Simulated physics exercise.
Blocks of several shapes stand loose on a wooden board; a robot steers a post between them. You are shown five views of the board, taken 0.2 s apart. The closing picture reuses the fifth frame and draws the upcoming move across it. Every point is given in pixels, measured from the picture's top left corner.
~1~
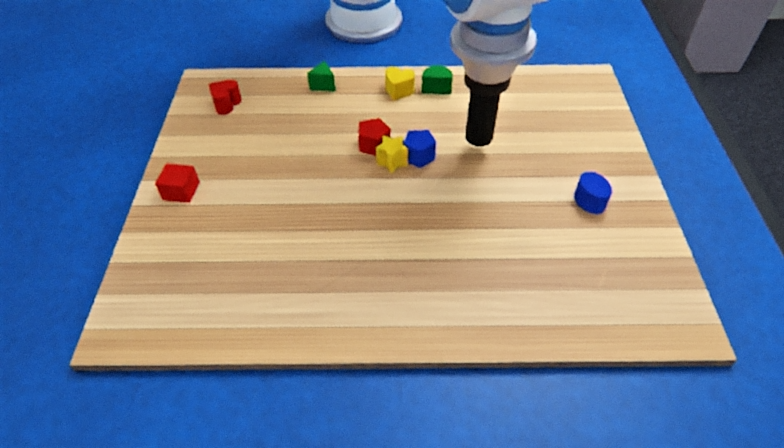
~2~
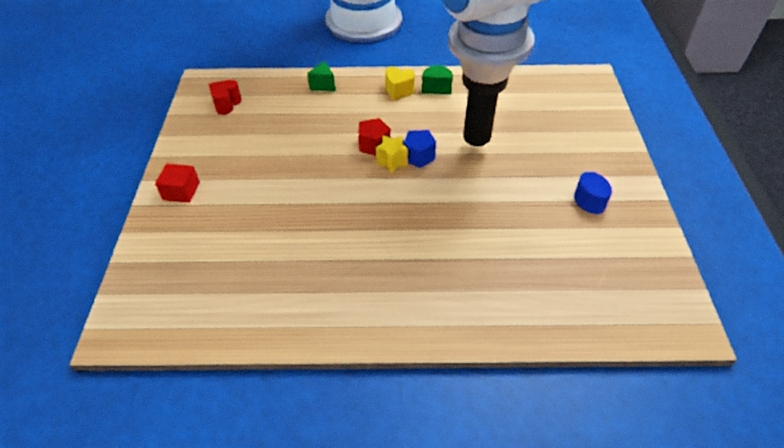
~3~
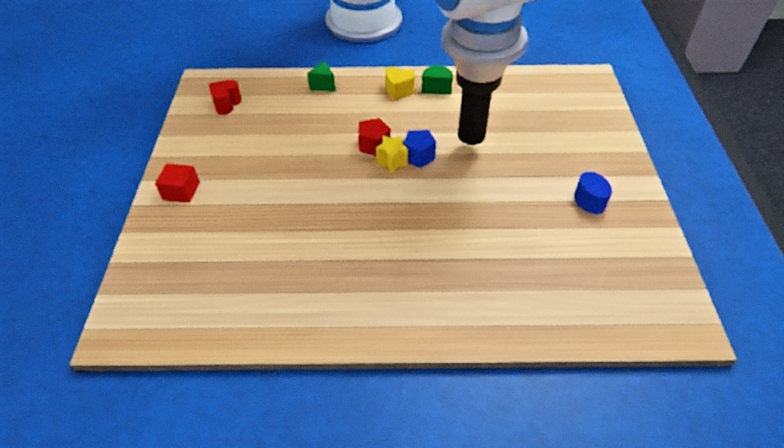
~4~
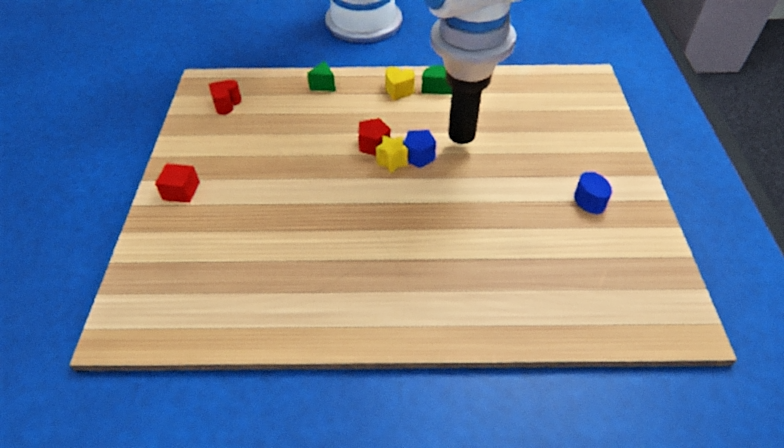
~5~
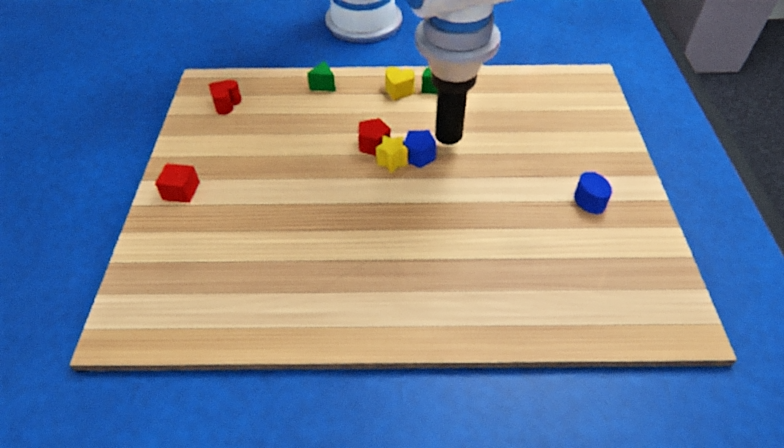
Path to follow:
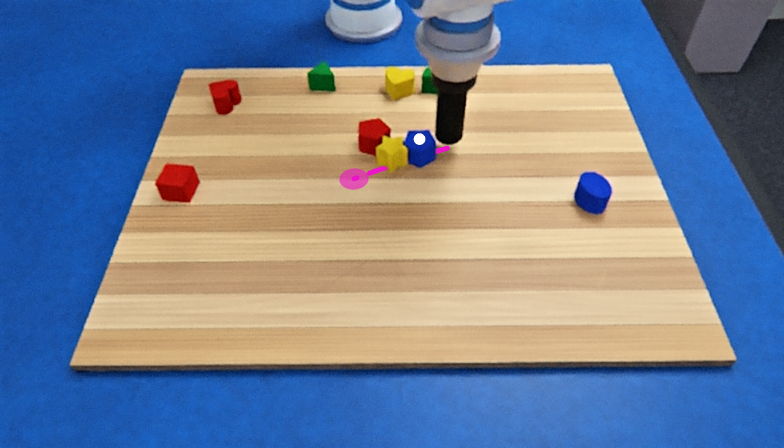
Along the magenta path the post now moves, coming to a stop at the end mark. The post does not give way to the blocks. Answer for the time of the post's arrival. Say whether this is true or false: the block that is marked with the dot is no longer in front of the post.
It is false.
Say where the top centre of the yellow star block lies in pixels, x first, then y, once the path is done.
The middle of its upper face will lie at (294, 167).
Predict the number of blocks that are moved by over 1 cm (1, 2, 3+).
I predict two.
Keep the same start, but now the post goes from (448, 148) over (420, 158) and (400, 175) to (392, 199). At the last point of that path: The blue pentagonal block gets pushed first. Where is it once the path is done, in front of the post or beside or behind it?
The post no longer has it in front.
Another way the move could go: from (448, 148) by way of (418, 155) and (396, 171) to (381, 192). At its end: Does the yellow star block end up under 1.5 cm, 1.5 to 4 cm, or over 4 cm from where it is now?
The answer here is over 4 cm.
Drawn move, straight from (448, 148) to (354, 179); the dot is on the blue pentagonal block.
The first path, step by step. One third of the way, post at (417, 146); red pentagonal block at (370, 128), turned 15° clockwise; yellow star block at (363, 154); blue pentagonal block at (390, 148).
Two thirds of the way, post at (385, 156); red pentagonal block at (370, 128), turned 15° clockwise; yellow star block at (329, 161); blue pentagonal block at (357, 158).
At the end, post at (353, 167); red pentagonal block at (370, 128), turned 15° clockwise; yellow star block at (294, 167), turned 20° clockwise; blue pentagonal block at (323, 168), turned 15° clockwise.
